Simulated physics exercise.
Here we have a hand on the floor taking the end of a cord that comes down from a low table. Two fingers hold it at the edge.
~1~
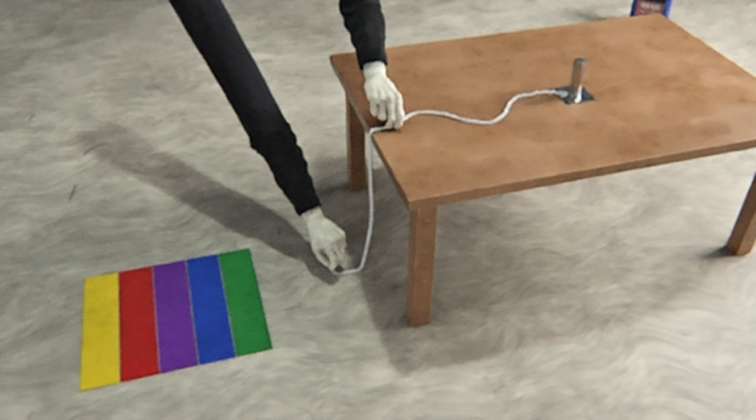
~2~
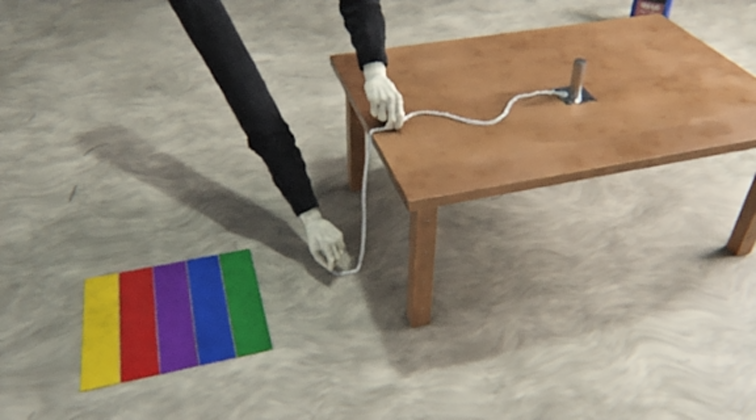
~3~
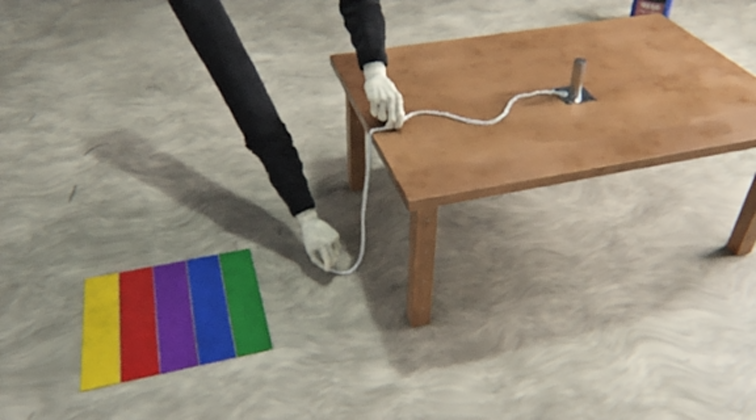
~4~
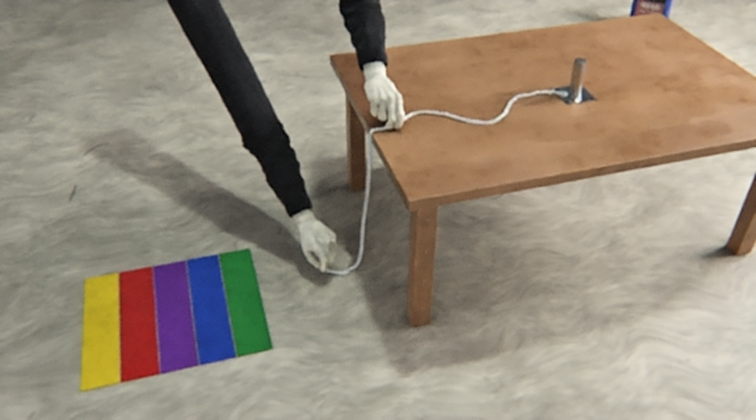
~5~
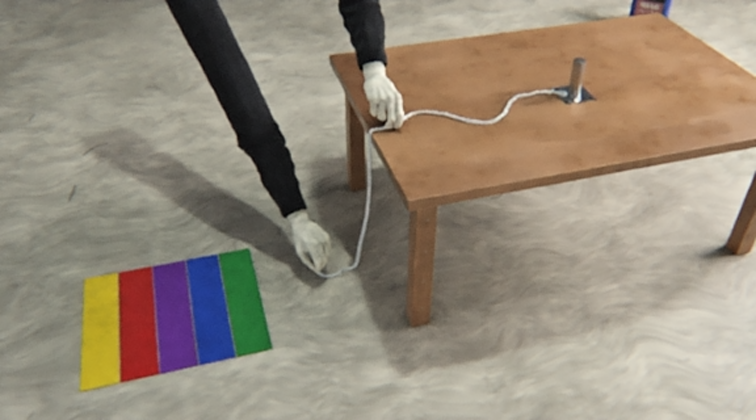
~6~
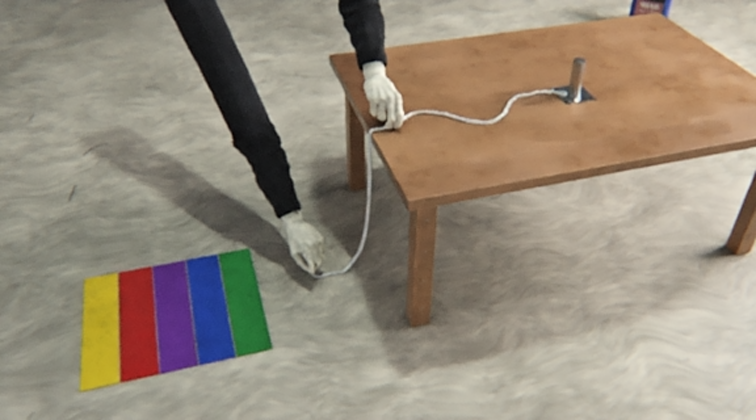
A pale hand near the floor, pinching the end of a white cord that hangs from a low wooden table, moves slightly left toward the coloured stripes, while another hand stays on the cord at the table's edge.
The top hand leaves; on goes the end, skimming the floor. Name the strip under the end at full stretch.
It gets as far as the purple strip.
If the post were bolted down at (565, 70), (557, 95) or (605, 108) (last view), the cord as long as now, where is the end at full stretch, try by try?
About (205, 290), (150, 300) and (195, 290).
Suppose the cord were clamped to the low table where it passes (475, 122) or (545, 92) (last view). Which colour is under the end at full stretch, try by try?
It would be blue; purple.
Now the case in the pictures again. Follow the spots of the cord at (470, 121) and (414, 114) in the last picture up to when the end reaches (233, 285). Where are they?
About (443, 118), and the other about (387, 127).
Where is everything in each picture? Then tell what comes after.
End (330, 265); green (251, 332); blue (215, 340); purple (177, 348); red (139, 356); yellow (100, 364), in the first picture.
End (328, 266); cord through (533, 95) (497, 120) (429, 113) (370, 140) (364, 200) (361, 256), in the second picture.
End (325, 267), in the third picture.
End (321, 268); cord through (533, 94) (497, 120) (429, 113) (371, 140) (366, 200) (360, 256), in the fourth picture.
End (315, 269), in the fifth picture.
End (309, 270); cord through (533, 94) (497, 120) (428, 112) (370, 140) (369, 199) (356, 257), in the sixth picture.
A little later, end near (233, 285); over green.
Next, end near (197, 292); over blue.
When it is tight, end near (174, 296); over purple. The purple one.
